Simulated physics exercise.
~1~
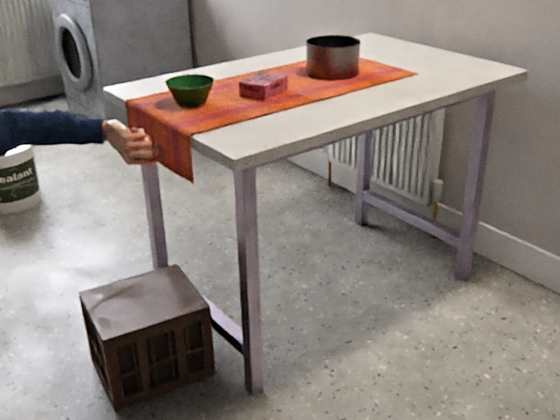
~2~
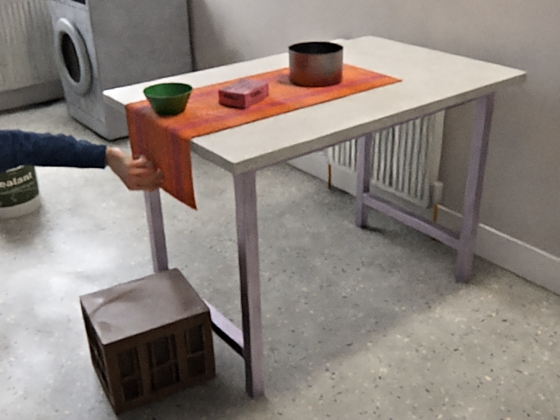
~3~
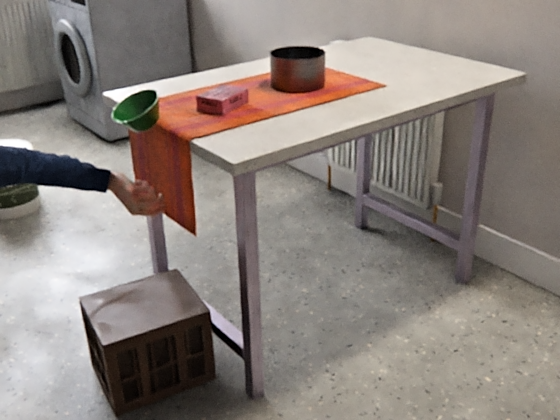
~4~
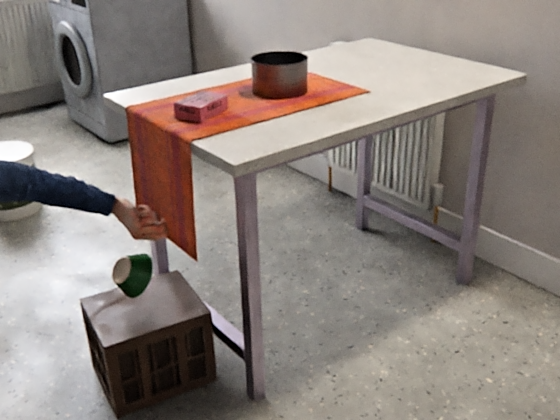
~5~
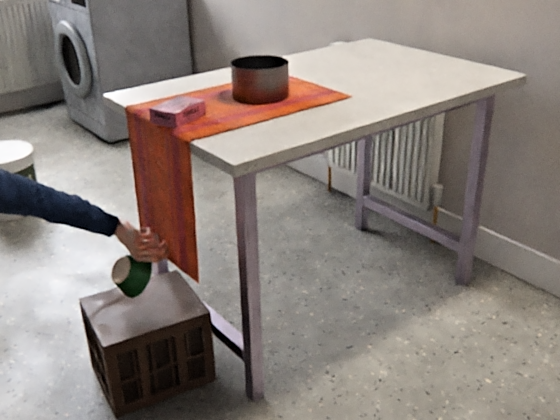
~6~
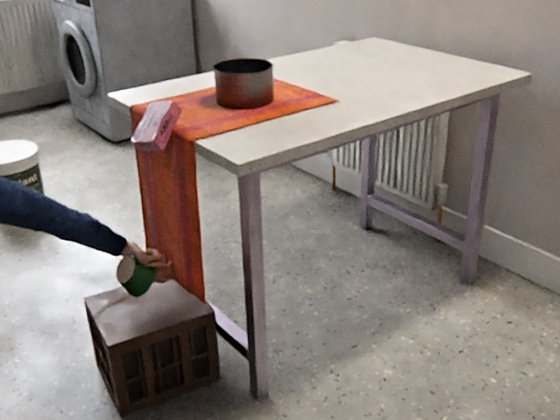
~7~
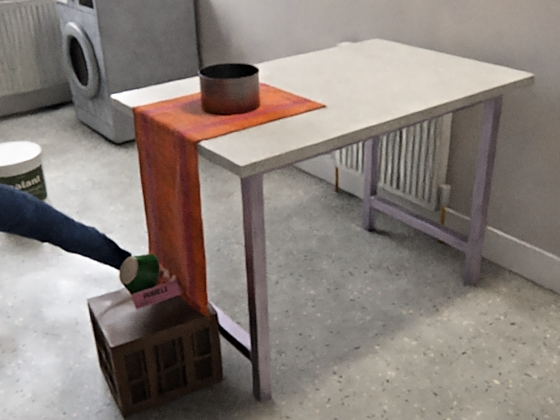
The clip shows a hand slowly pulling an orange tea towel over the left end of a table, carrying along a green bowl, pink packet and pot; the bowl falls, then the packet, and the hem reaches the brown crate while the pot stays on the table.
